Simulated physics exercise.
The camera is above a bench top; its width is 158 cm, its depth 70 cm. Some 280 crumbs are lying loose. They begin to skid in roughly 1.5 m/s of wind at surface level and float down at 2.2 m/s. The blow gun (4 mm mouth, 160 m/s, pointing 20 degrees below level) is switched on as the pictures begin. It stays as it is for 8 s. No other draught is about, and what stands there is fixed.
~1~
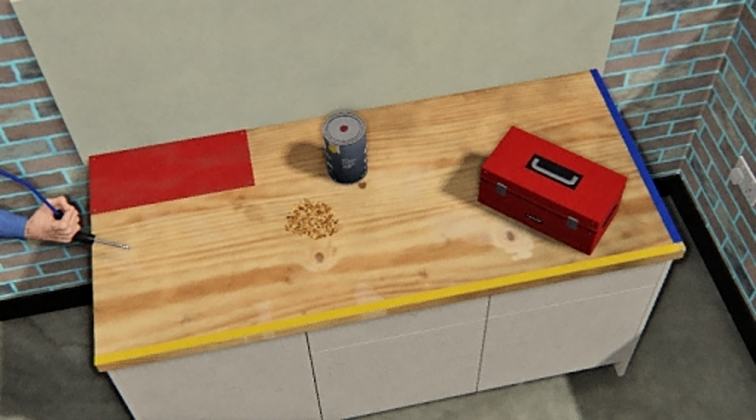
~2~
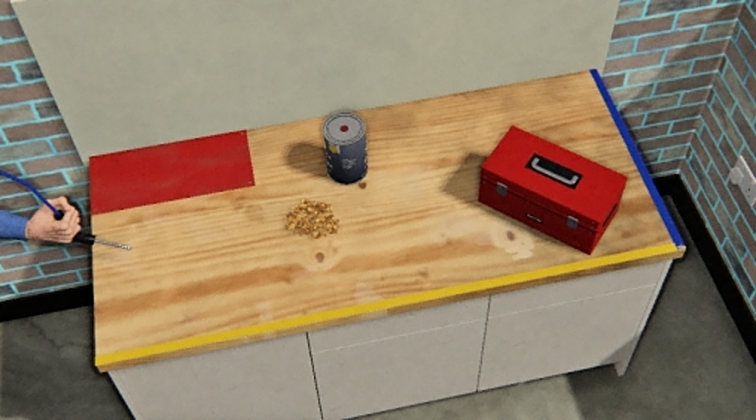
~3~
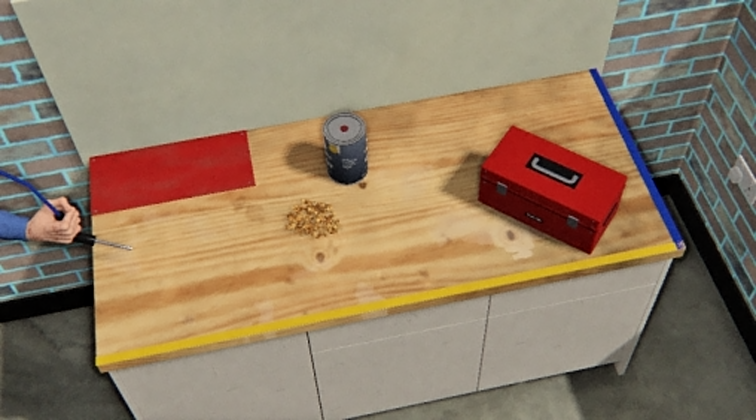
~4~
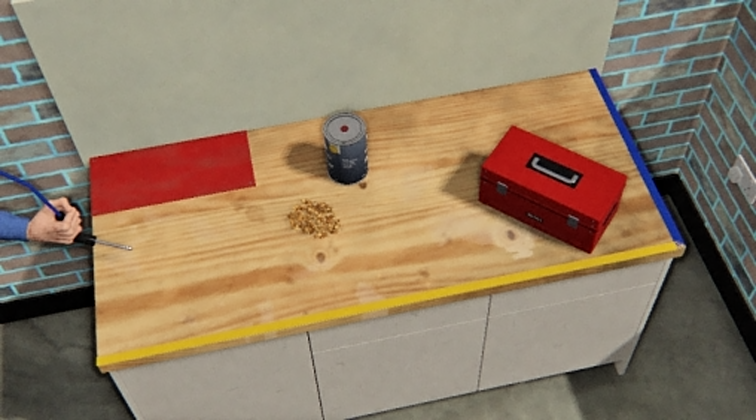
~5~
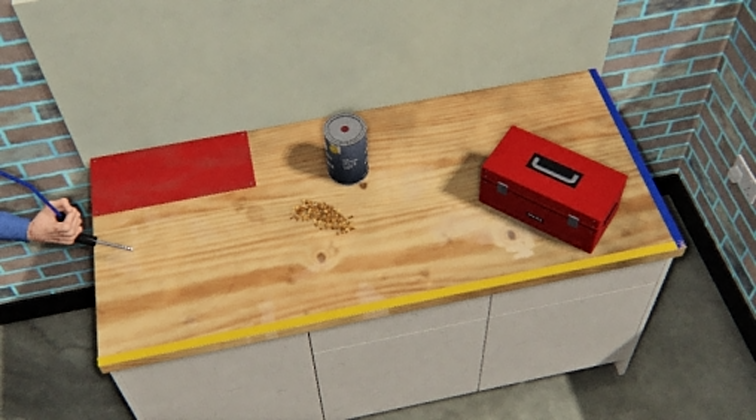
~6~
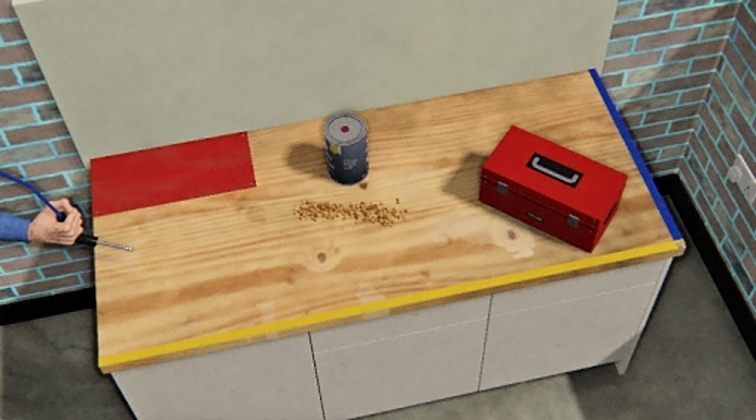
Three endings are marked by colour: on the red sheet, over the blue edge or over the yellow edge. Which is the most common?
The biggest group is at the blue one.
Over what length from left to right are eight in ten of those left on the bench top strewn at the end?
Roughly 30 cm.
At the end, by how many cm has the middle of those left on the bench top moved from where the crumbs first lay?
Roughly 55 cm.
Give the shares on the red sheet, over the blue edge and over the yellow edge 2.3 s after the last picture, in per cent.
Roughly 0 % red, 30 % blue, 5 % yellow.
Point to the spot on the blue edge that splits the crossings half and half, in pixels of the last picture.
Near (609, 96).
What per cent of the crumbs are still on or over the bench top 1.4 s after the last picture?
Some 80 per cent.
Then, 1.4 s after the last picture, 78 % are on the move or not yet settled, 0 % are on the red sheet, 5 % over the yellow edge and 17 % over the blue edge; the middle of those still in play is near (502, 161).
Then, 2.3 s after the last picture, 48 % are on the move or not yet settled, 0 % are on the red sheet, 5 % over the yellow edge and 32 % over the blue edge; the middle of those still in play is near (497, 170).
Then, 4.2 s after the last picture, 36 % are on the move or not yet settled, 0 % are on the red sheet, 6 % over the yellow edge and 38 % over the blue edge; the middle of those still in play is near (490, 181).
Then, 7.8 s after the last picture, at the end, 0 % are on the red sheet, 8 % over the yellow edge and 42 % over the blue edge; the middle of those still in play is near (491, 181).
